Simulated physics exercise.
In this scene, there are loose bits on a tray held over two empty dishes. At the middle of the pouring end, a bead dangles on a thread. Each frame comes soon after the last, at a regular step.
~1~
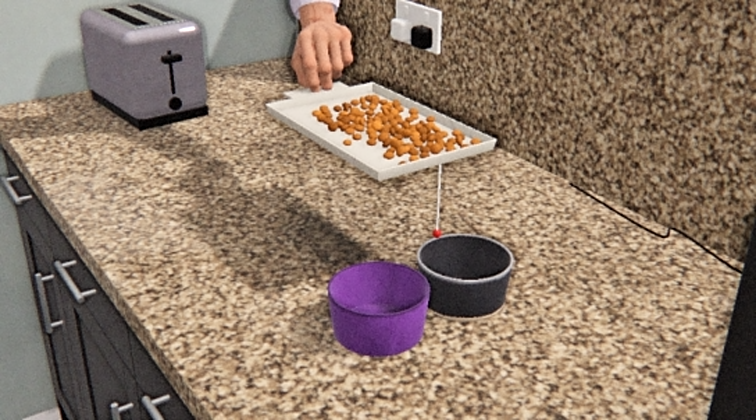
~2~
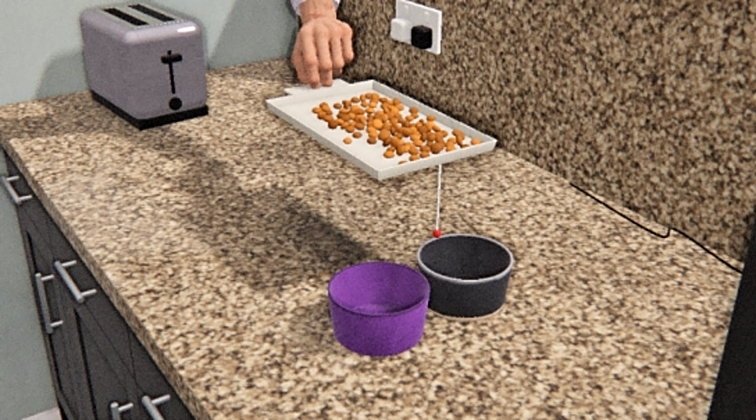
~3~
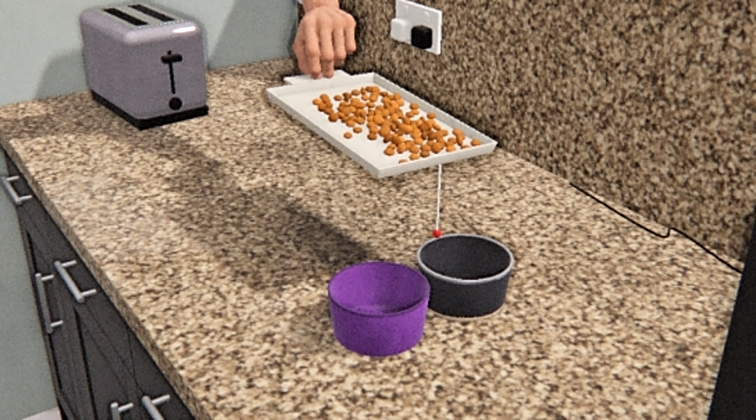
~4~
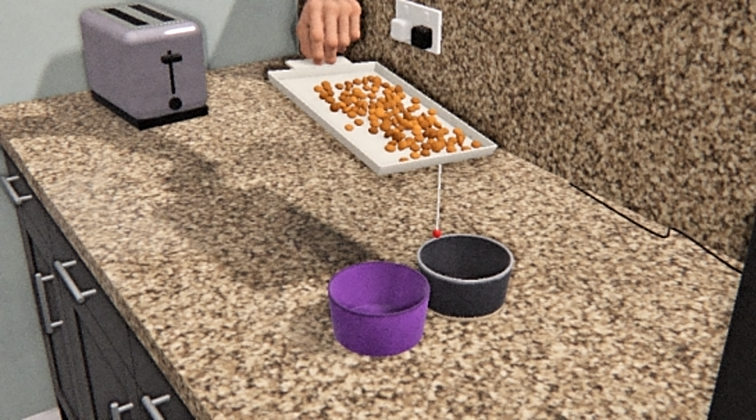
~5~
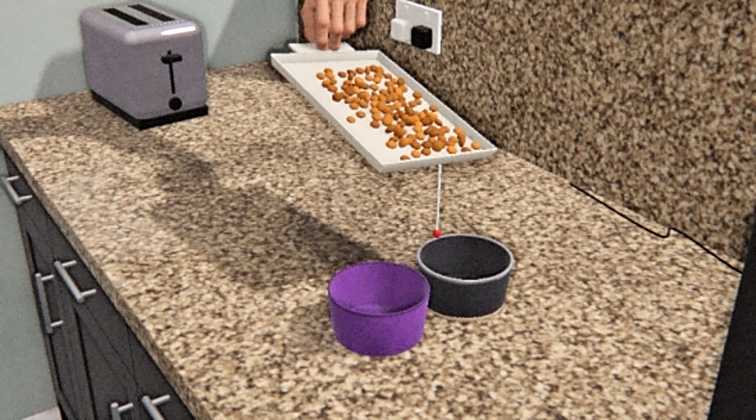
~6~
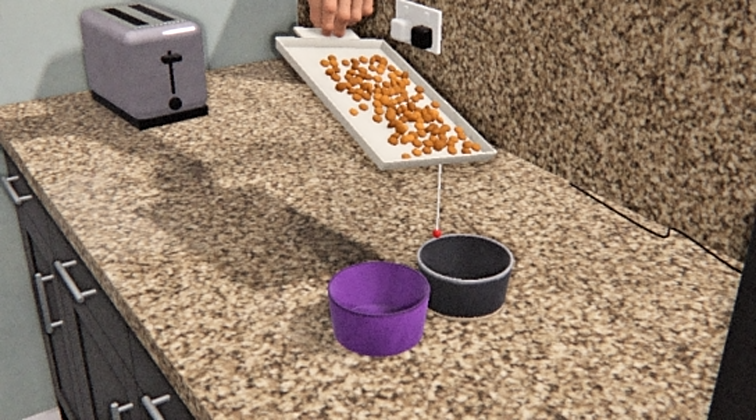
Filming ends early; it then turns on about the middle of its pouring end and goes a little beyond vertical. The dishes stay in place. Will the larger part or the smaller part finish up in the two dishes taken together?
The smaller part does.
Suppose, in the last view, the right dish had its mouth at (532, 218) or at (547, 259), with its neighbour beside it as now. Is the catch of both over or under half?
Past half, then shy of half.
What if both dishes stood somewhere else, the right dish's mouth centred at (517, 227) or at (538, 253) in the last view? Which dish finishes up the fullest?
The first try: The right-side dish. The second: The right-side dish.
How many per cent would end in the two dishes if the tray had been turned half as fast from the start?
That works out at roughly 30 per cent.
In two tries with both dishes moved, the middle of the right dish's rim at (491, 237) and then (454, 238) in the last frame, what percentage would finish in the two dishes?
First position: Some 100 %; second position: Some 50 %.
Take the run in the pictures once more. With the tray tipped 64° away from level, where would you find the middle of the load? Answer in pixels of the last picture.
The load is centred about (462, 130).
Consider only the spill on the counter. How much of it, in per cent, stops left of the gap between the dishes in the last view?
It comes to about 0 percent.
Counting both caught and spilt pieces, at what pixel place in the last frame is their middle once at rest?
Somewhere around (500, 279) in the final view.
Soon, tray tipped steeply; nearly all on the tray; a small part in the air.
A while on, tray tipped past a quarter turn; a small part on the tray; about a third in the right dish; about half outside both; a small part in the air.
Towards the end, tray tipped past a quarter turn; about a third in the right dish; about two thirds outside both.
Finally, tray tipped past a quarter turn; none in the left dish; about a third in the right dish; about two thirds outside both.
